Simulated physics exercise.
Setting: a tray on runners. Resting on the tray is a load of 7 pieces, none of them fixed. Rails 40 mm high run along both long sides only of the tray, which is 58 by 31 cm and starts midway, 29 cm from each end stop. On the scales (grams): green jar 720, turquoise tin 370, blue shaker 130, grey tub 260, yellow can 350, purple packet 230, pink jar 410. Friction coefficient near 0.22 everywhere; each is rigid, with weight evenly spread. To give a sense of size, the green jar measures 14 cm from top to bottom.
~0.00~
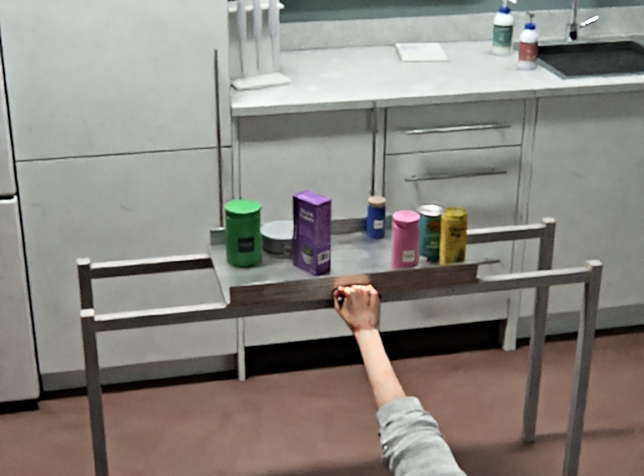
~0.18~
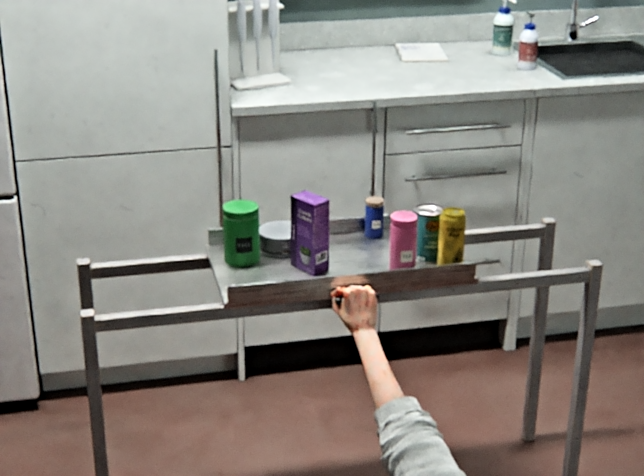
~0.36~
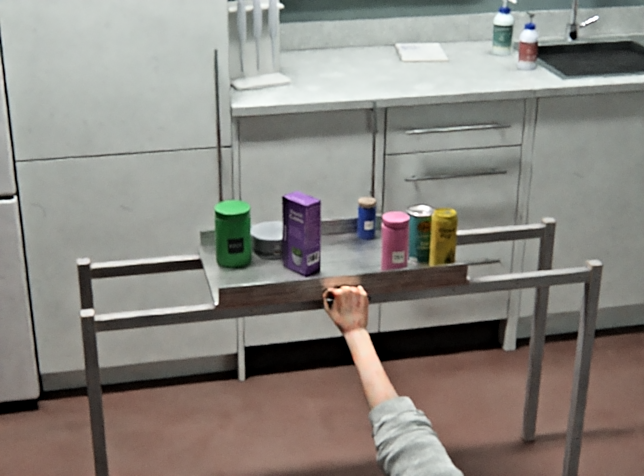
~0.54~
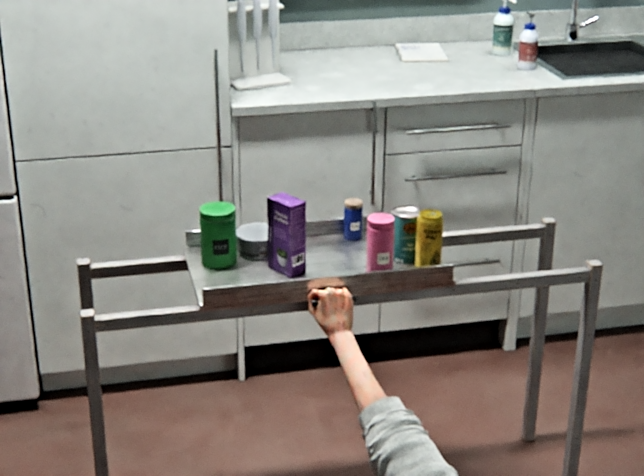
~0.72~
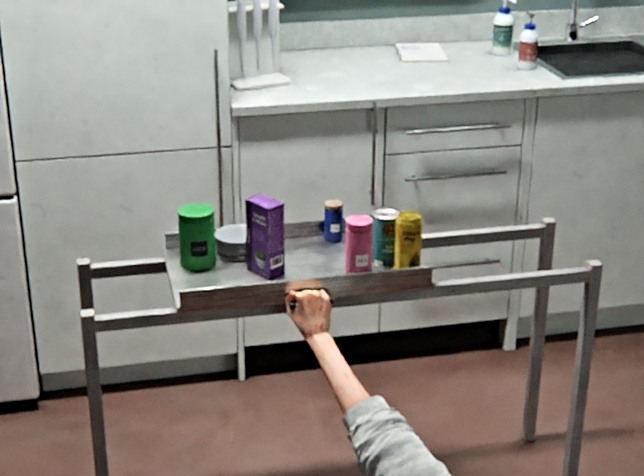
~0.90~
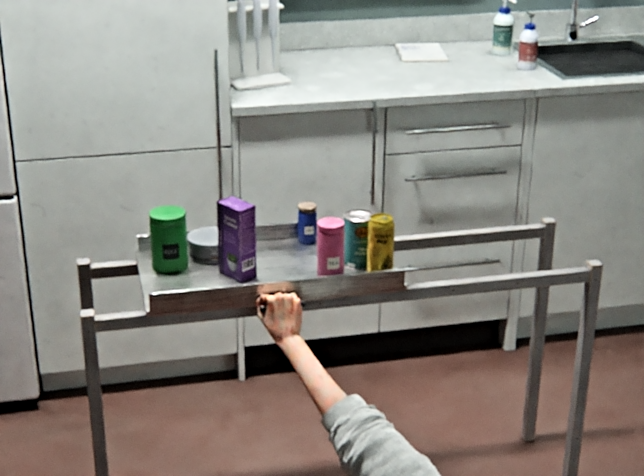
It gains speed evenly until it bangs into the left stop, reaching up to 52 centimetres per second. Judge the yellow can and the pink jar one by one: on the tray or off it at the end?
At the end, the yellow can is most likely still on board. The pink jar is most likely still on board.
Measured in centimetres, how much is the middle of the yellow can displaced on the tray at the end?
Start to finish, roughly 6 cm.
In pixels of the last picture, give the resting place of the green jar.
It ends up at about (95, 246).
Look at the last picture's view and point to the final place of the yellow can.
End position: Roughly (309, 254).
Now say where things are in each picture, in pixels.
Tray midway; yellow can (453, 241); pink jar (405, 246), in the first picture.
Tray midway; blue shaker (375, 218); grey tub (281, 239), in the second picture.
Tray 2 cm left; purple packet (302, 234); green jar (233, 234), in the third picture.
Tray 6 cm left; turquoise tin (406, 235); blue shaker (353, 220), in the fourth picture.
Tray 11 cm left; grey tub (239, 243); purple packet (265, 237), in the fifth picture.
Tray 18 cm left; yellow can (381, 247); pink jar (331, 253), in the sixth picture.
Around 1.20 s, tray 29 cm left; yellow can shifted 2 cm near (322, 253); pink jar shifted 2 cm near (271, 258); purple packet shifted 2 cm.
Around 1.30 s, tray 29 cm left; pink jar shifted 5 cm near (260, 259); yellow can shifted 5 cm near (311, 254); purple packet shifted 5 cm.
Finally (1.7 s), not toppled but over 5 cm from the start, green jar, turquoise tin, blue shaker, grey tub, yellow can, purple packet and pink jar. In the last view, yellow can near (309, 254), pink jar near (258, 260).
